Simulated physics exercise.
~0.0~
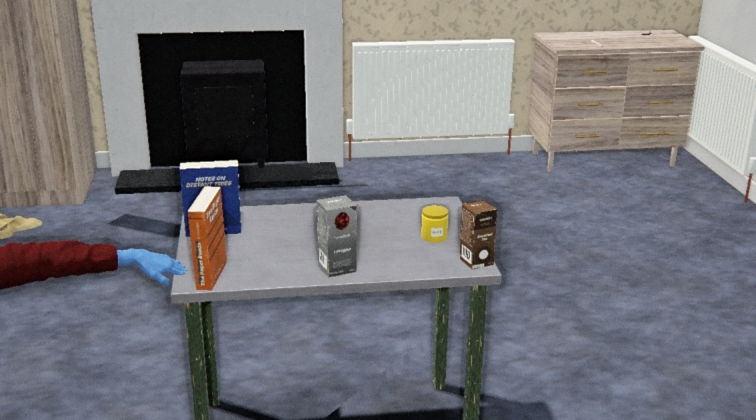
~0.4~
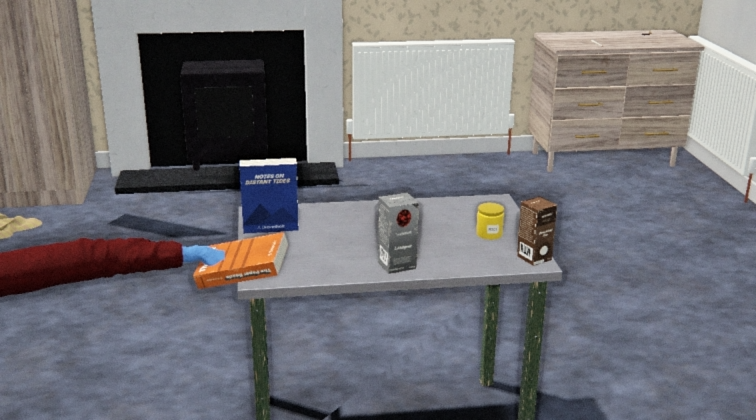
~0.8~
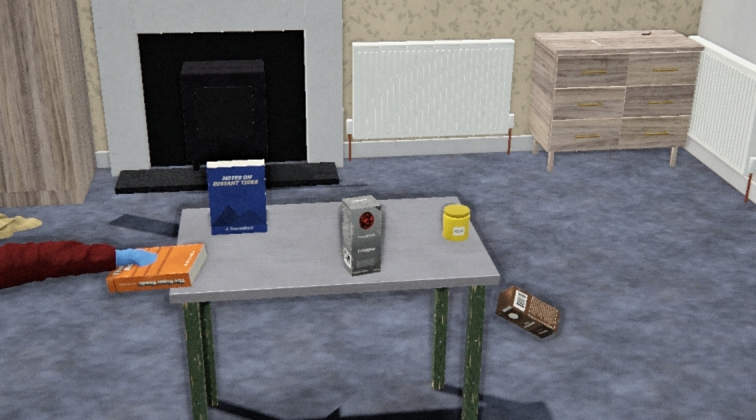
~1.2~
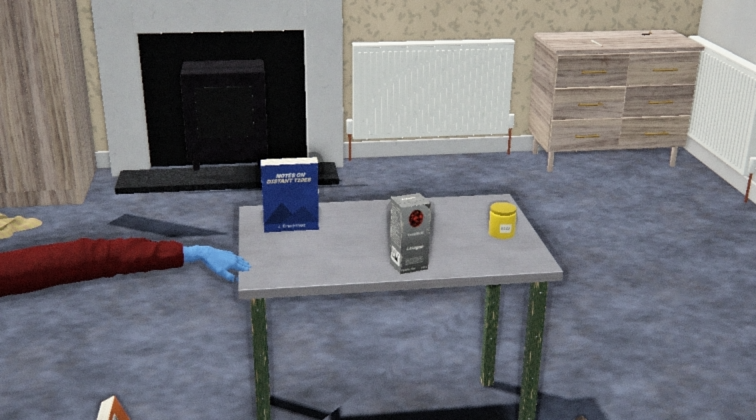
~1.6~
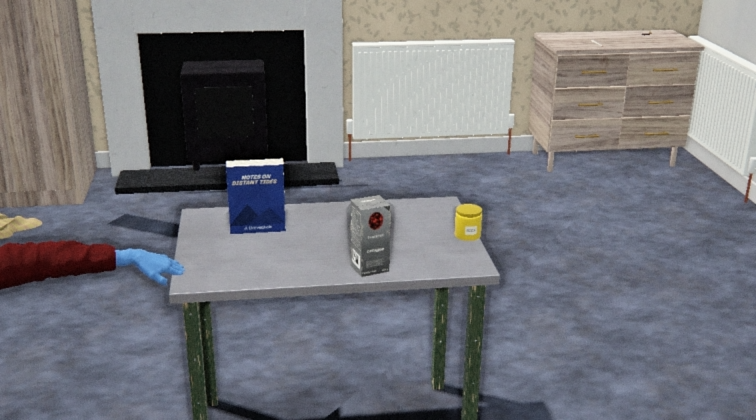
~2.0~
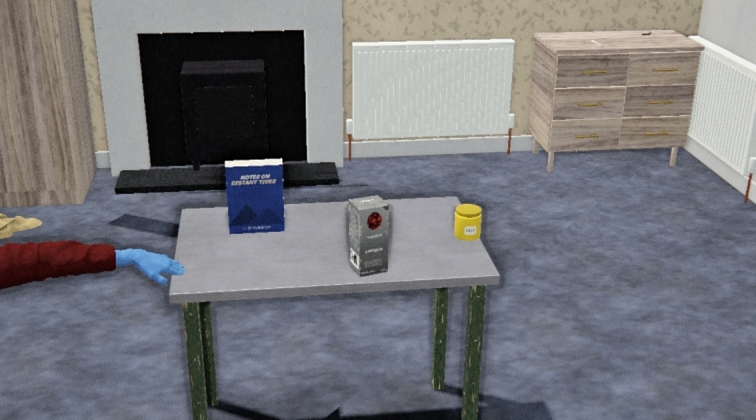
In a living room, a jerked table sheds an orange book and brown carton.
